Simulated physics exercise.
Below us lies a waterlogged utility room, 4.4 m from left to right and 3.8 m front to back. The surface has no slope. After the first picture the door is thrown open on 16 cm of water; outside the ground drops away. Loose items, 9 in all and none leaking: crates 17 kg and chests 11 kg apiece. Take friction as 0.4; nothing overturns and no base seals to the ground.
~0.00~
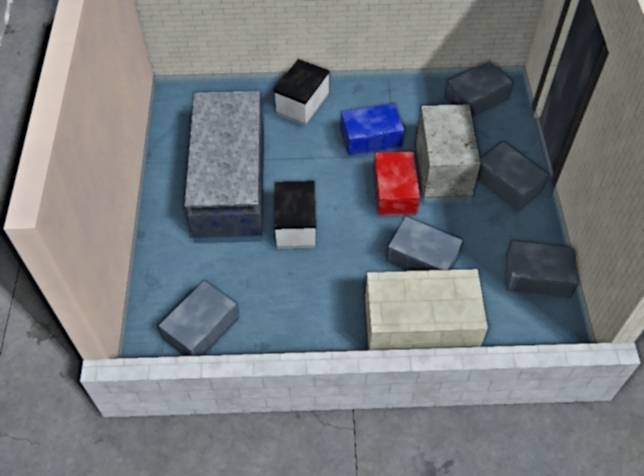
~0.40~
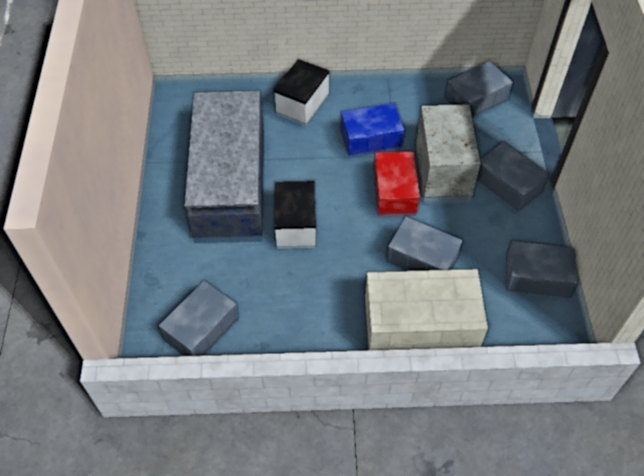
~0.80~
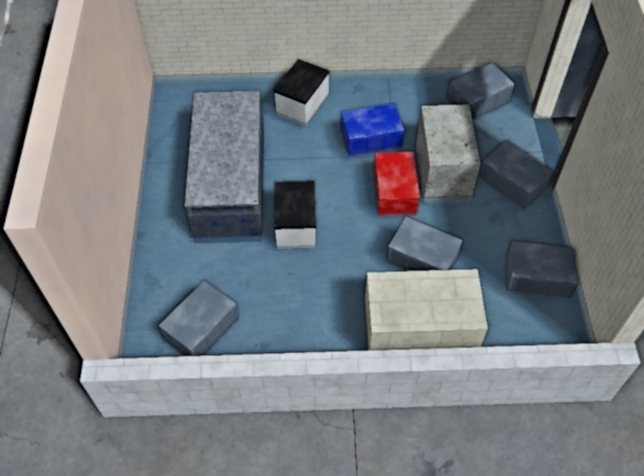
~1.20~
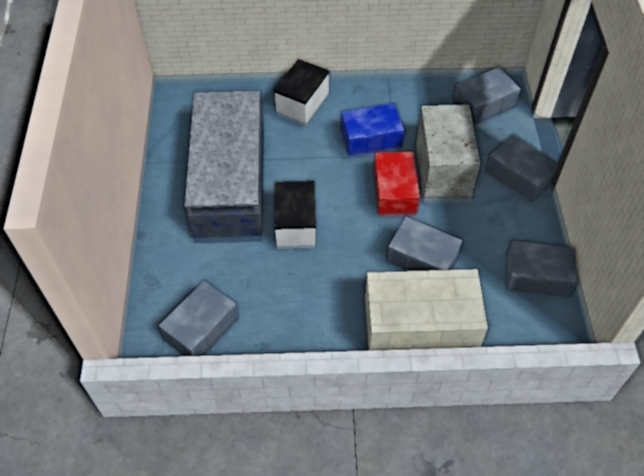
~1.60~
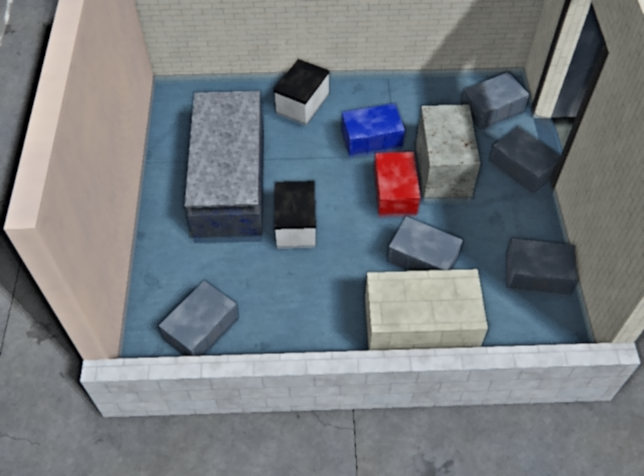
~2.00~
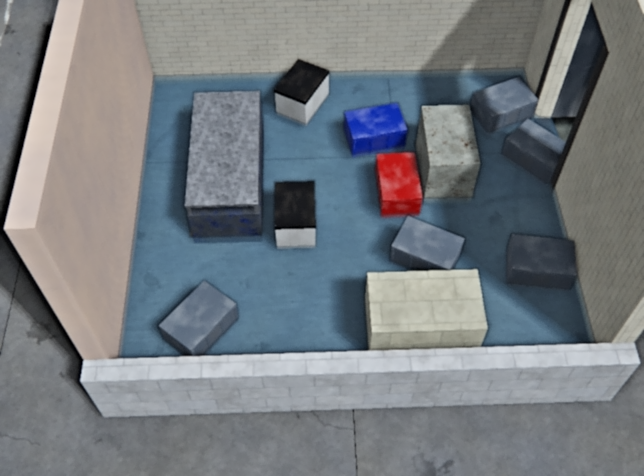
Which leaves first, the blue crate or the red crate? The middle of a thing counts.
The blue one.
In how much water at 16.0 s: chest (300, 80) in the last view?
Roughly 9 cm.
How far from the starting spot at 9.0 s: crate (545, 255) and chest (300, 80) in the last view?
In turn: Gone out, 100 cm.
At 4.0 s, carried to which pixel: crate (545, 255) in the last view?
Near (544, 225).
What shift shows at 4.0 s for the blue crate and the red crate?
About 60 and 10 cm.
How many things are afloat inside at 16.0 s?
4 of them.
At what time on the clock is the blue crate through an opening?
Near 8.0 s.
After 4.0 s the blue crate is near (419, 105), 0.6 m from its start, afloat; the red crate is near (406, 175), 0.1 m from its start, afloat; 2 of 9 are out; 7 afloat.
After 9.0 s the blue crate has gone out (at 7.9 s); the red crate is near (404, 175), 0.1 m from its start, afloat; 4 of 9 are out; 5 afloat.
After 16.0 s the blue crate has gone out (at 7.9 s); the red crate is near (404, 164), 0.2 m from its start, afloat; 5 of 9 are out; 4 afloat.
After 20.0 s the blue crate has gone out (at 7.9 s); the red crate is near (399, 147), 0.4 m from its start, afloat; 6 of 9 are out; 3 afloat.
